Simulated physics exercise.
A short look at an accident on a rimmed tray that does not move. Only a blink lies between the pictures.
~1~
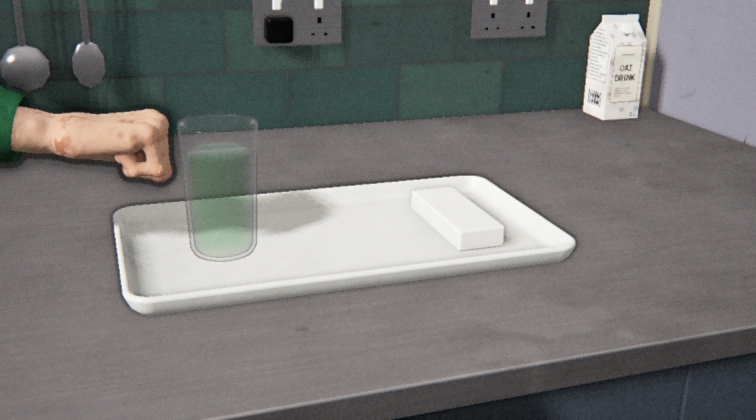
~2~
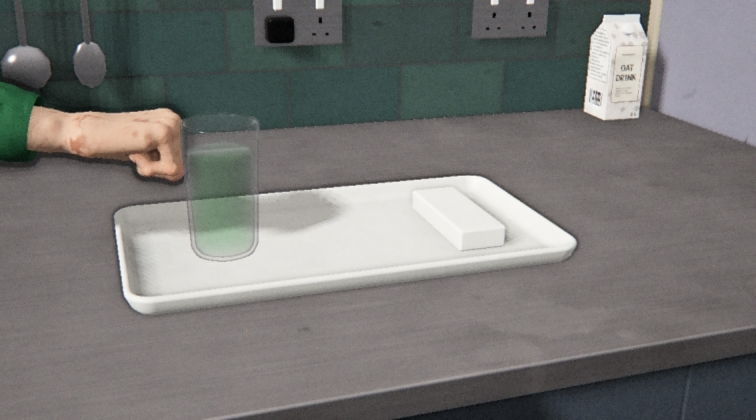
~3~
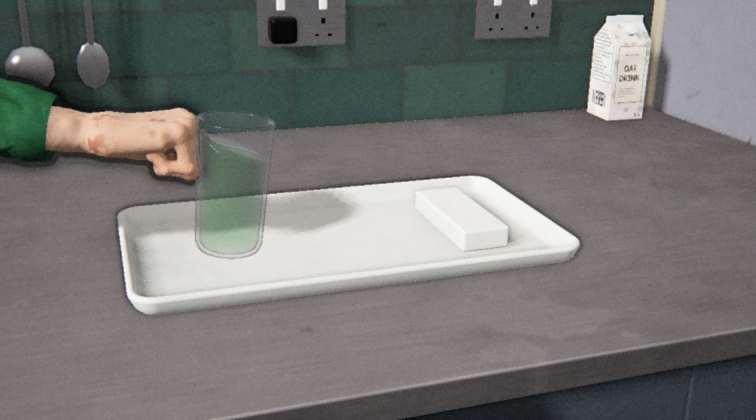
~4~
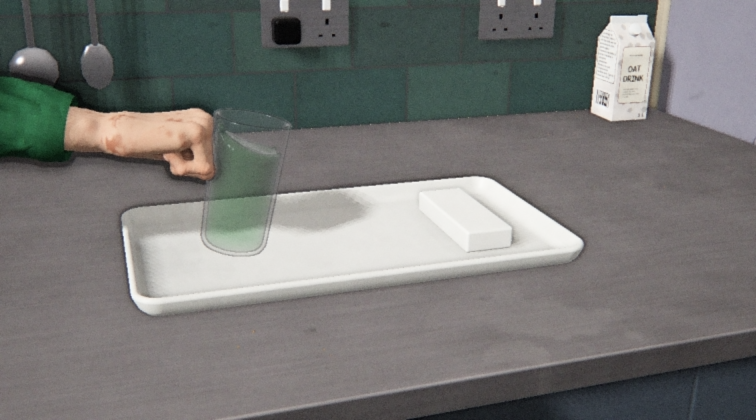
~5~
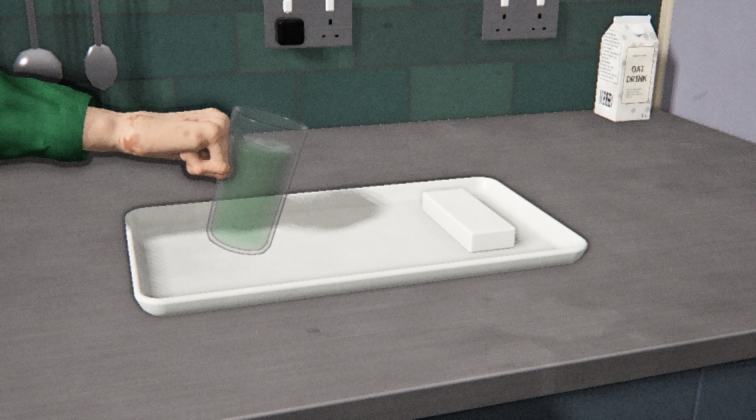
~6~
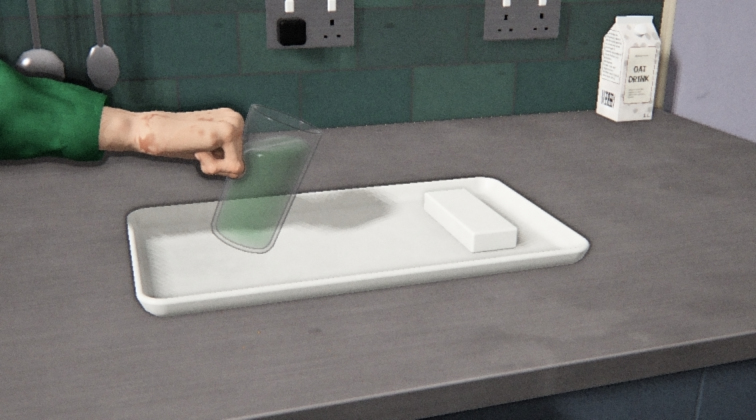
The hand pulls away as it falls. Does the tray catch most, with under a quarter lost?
As it turns out, less than a quarter leaves the tray.
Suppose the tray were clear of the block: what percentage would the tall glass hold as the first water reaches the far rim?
Near 60 %.
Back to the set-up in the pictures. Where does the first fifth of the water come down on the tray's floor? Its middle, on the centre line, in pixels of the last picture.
Around (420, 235).
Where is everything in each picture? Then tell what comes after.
It leans 0°; its right rim is at (254, 122); the water meets the walls at (184, 152) and (251, 147); the tray's far rim is at (523, 208); a block is fixed to the tray further along, in the first frame.
It leans 0°; its right rim is at (256, 122); the water meets the walls at (186, 152) and (251, 147), in the second frame.
It leans 6°; its right rim is at (272, 123); the water meets the walls at (200, 131) and (263, 152), in the third frame.
It leans 11°; its right rim is at (288, 125); the water meets the walls at (216, 123) and (279, 150), in the fourth frame.
It leans 17°; its right rim is at (305, 128); the water meets the walls at (229, 148) and (294, 145), in the fifth frame.
It leans 23°; its right rim is at (319, 133); the water meets the walls at (233, 163) and (306, 139), in the sixth frame.
A moment on, the tall glass is falling and 100 per cent is in the glass, 0 on the tray and 0 above or beyond its rim.
Next, the tall glass lies on its side and 81 per cent is in the glass, 4 on the tray and 15 above or beyond its rim.
Then the tall glass lies on its side and 49 per cent is in the glass, 30 on the tray and 22 above or beyond its rim.
Later the tall glass lies on its side and 26 per cent is in the glass, 56 on the tray and 18 above or beyond its rim.
Finally, 86 per cent is held by tray and glass, 14 is off the tray.
